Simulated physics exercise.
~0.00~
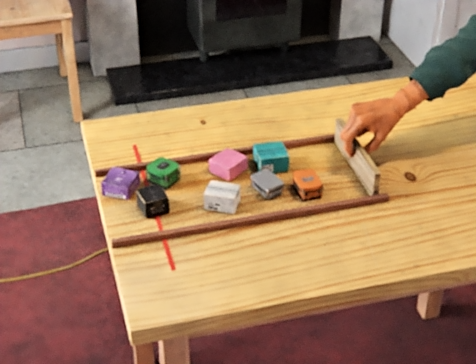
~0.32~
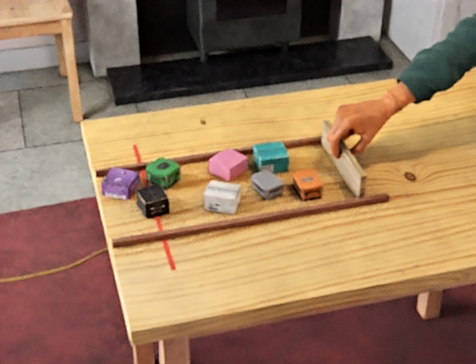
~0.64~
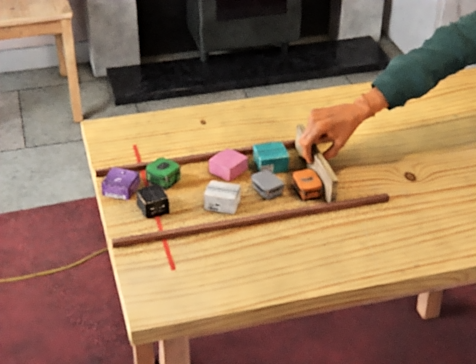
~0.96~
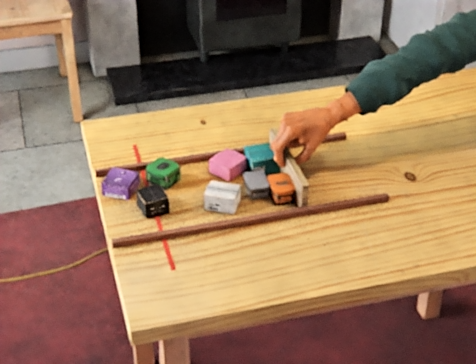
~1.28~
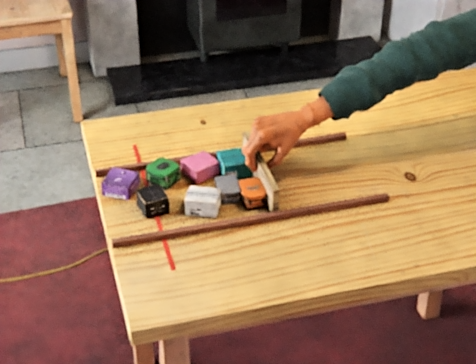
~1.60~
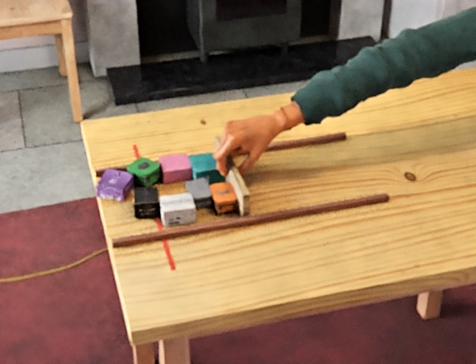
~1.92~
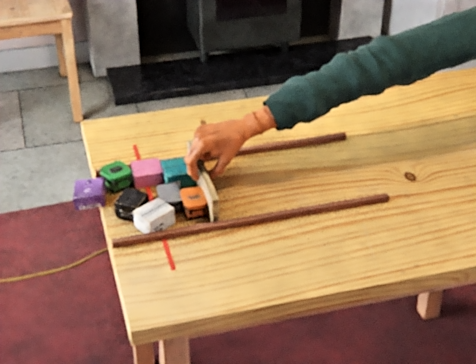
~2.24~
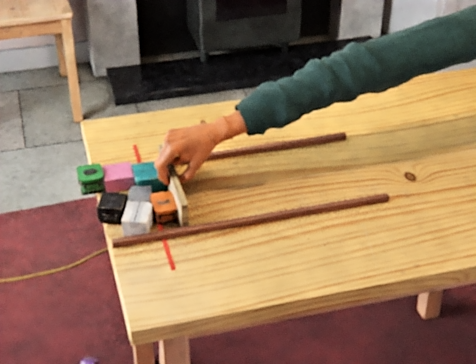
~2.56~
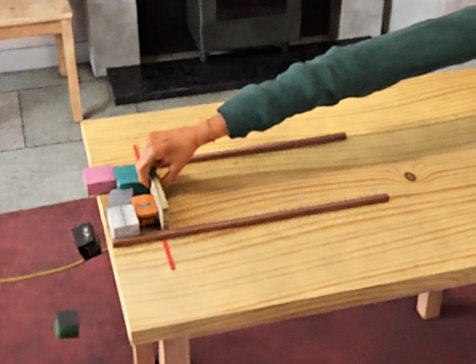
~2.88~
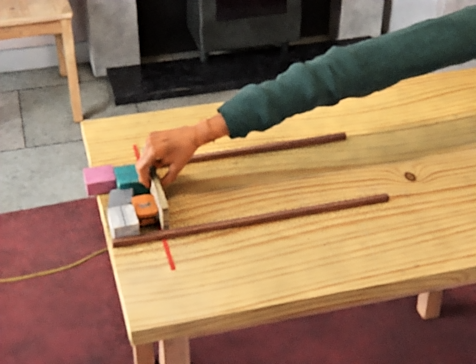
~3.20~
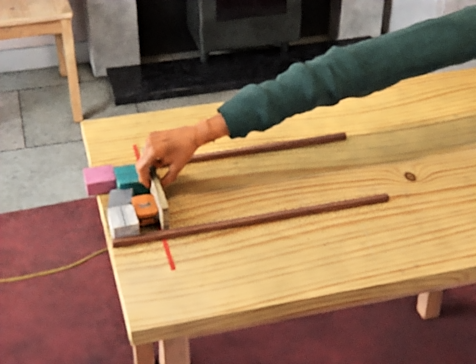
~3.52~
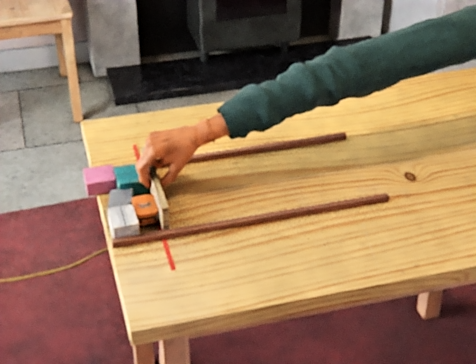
In the video, a hand slides an upright board leftward between two rails on a wooden table, bunching small coloured blocks together and pushing them to the edge. The purple, black and green ones drop off, then the board stops with the rest still on the table.
